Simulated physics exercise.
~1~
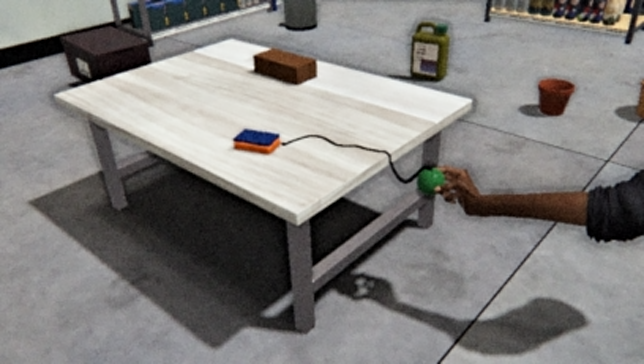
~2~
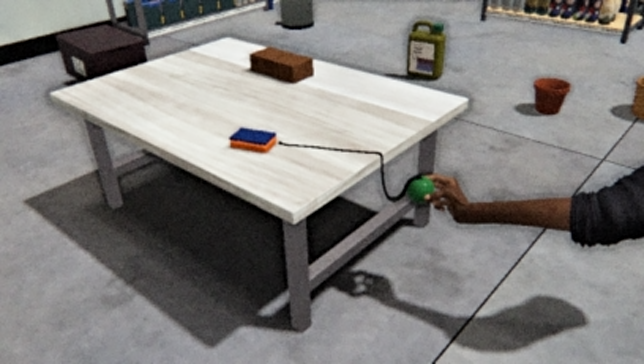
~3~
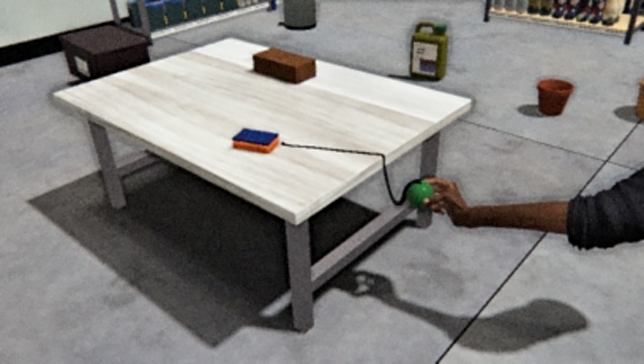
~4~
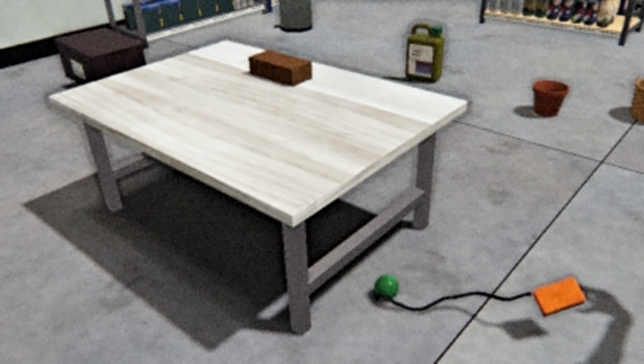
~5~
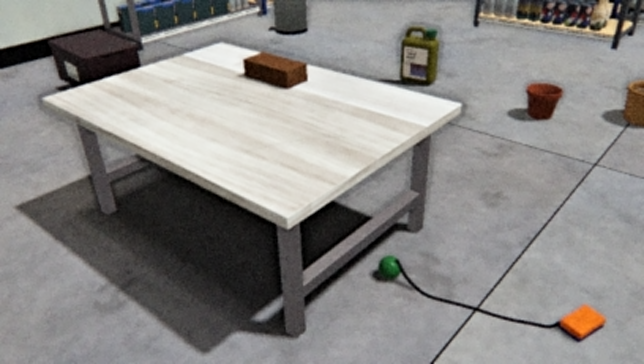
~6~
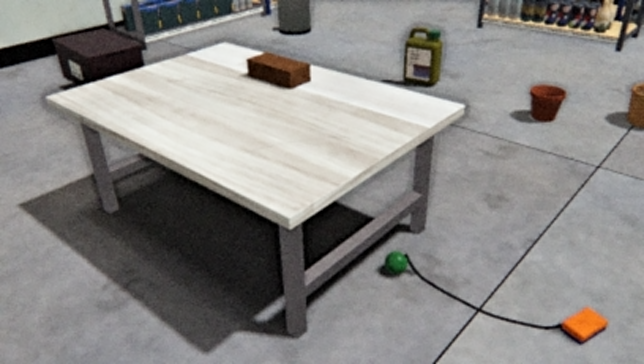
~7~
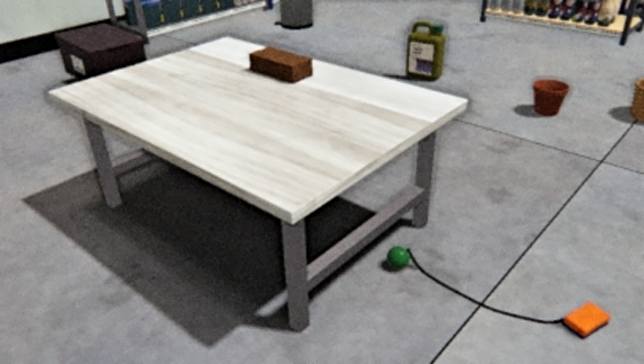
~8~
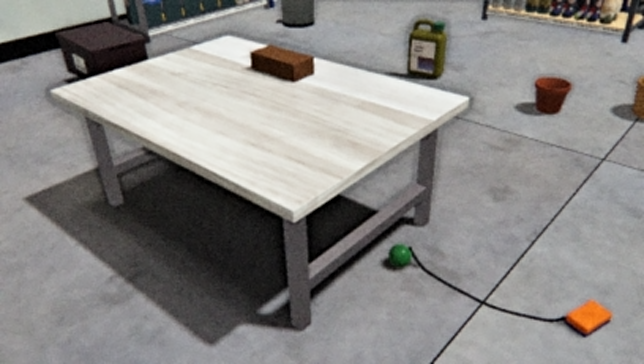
A green apple hangs from a dark ribbon in a hand at the right of a pale wooden table, seen from above in a grey-floored room. The ribbon runs across the tabletop to a blue and orange sponge, with a reddish-brown brick behind it and a green container and terracotta pots beyond. The hand lowers the apple slightly, then lets go and withdraws. The apple drops to the floor, and the sponge is dragged over the edge, turning over as it goes. It ends orange side up on the floor at the right, still joined to the apple, while the brick stays put.
